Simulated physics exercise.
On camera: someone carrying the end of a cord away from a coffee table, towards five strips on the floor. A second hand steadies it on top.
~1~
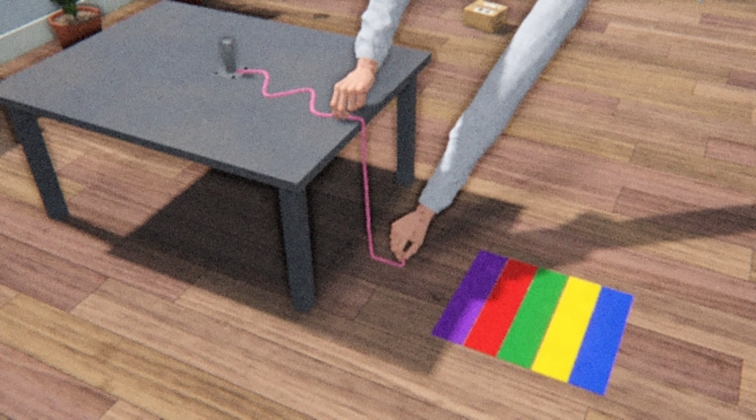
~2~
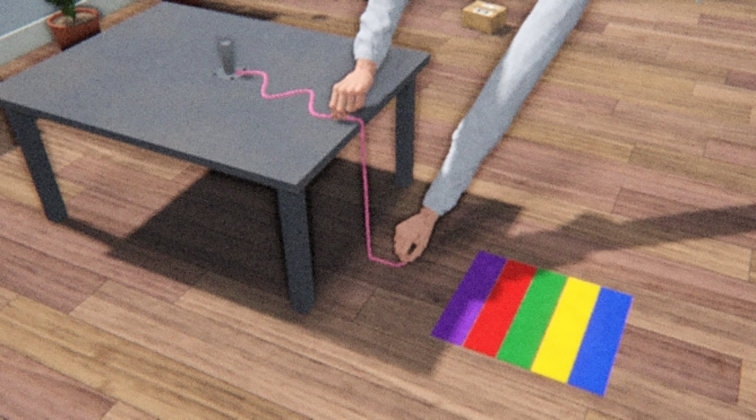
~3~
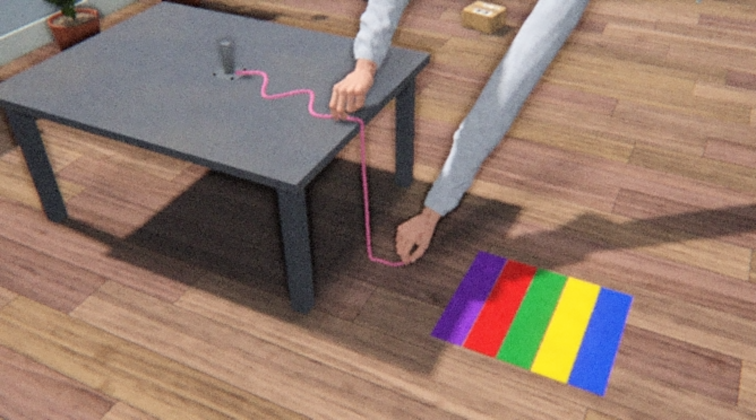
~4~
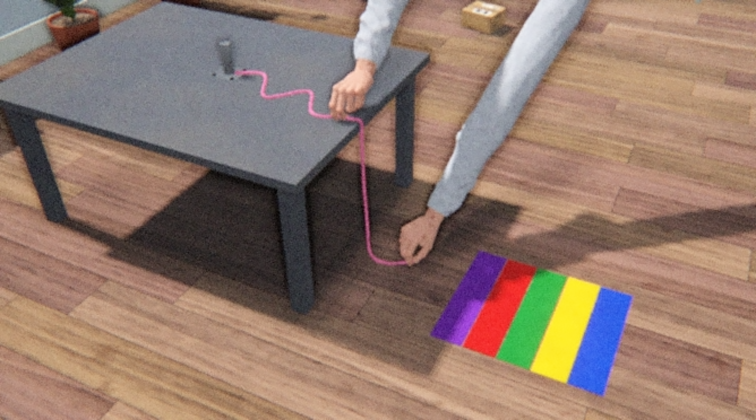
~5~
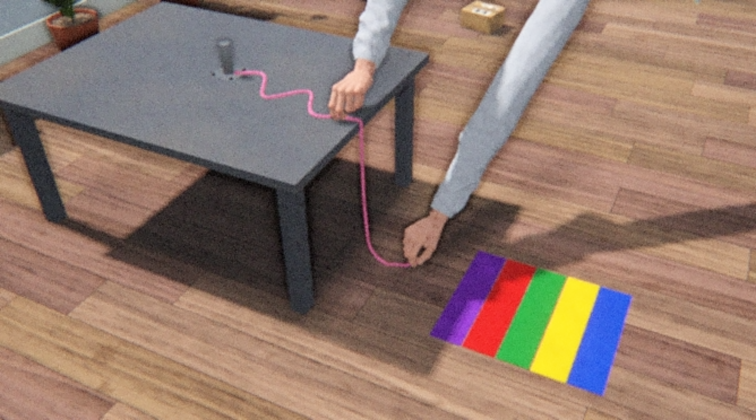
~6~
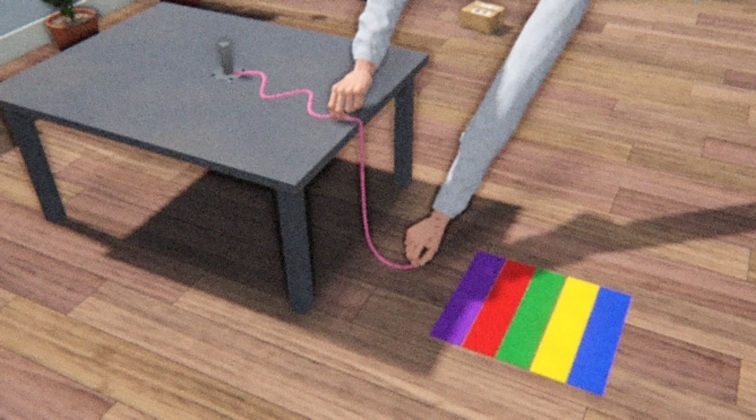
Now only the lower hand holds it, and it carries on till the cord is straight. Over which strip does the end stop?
The end stops over the yellow strip.
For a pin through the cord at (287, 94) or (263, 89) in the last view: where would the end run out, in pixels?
The places are (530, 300) and (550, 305).
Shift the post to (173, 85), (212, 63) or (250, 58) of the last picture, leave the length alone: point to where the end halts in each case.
In that order: (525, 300), (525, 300) and (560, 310).
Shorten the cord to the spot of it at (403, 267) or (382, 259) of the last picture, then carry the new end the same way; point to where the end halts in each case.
About (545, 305) and (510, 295).
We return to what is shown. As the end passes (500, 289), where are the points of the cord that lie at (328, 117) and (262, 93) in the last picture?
About (371, 143), and the other about (287, 92).
Soon after, end near (500, 290); over red.
After that, end near (544, 303); over green.
At the stop, end near (572, 312); over yellow. It gets as far as the yellow strip.
